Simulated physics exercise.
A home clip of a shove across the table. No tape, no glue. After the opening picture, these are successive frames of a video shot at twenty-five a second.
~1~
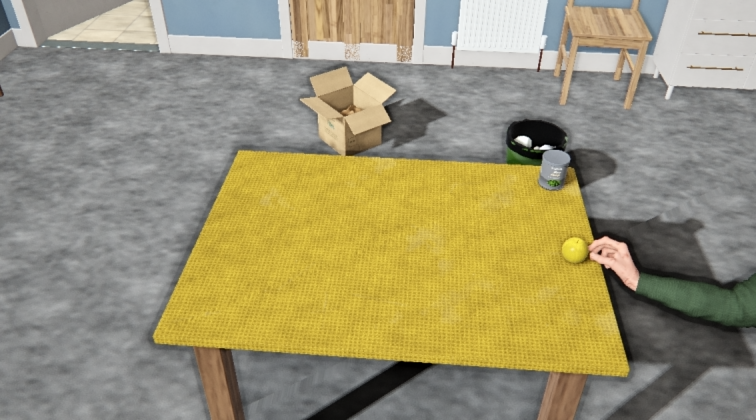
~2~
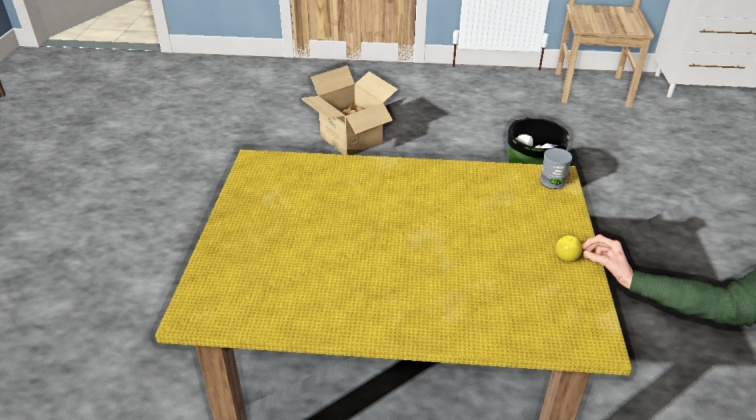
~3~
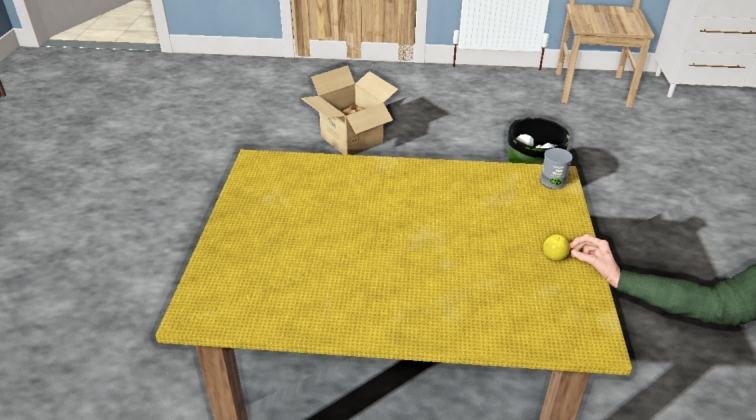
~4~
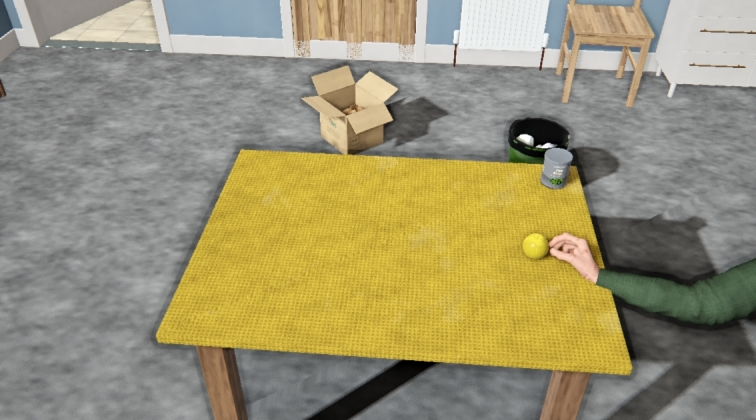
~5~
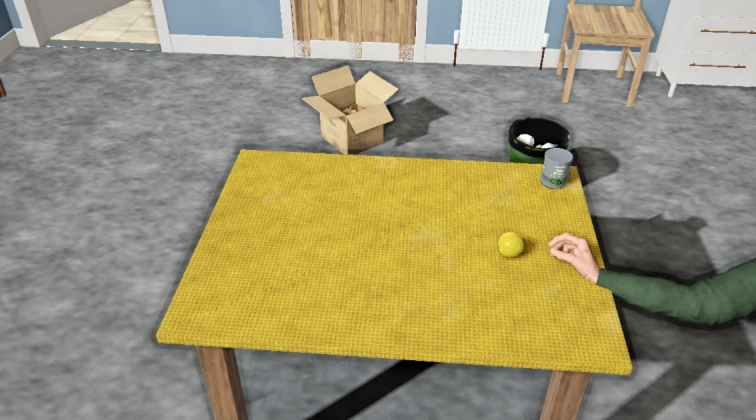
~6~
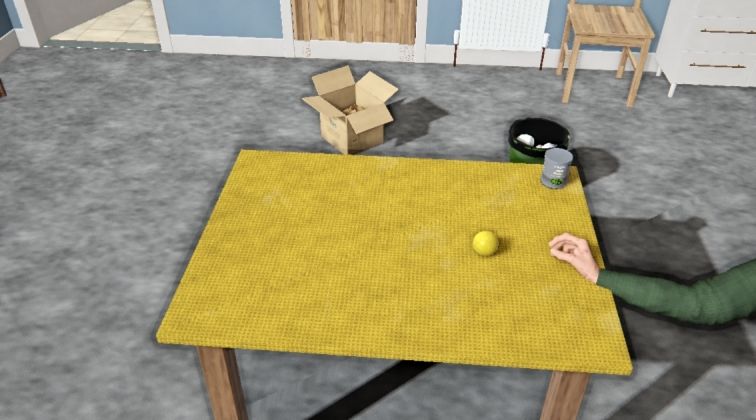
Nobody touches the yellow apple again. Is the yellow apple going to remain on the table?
The yellow apple goes over the edge.
Then, 0.30 s later than the last frame, yellow apple moved well along near (309, 233).
Then, 0.60 s later than the last frame, yellow apple now off the table.
Then, 0.90 s later than the last frame, things are still on the move.
When it is over, off the table, yellow apple.
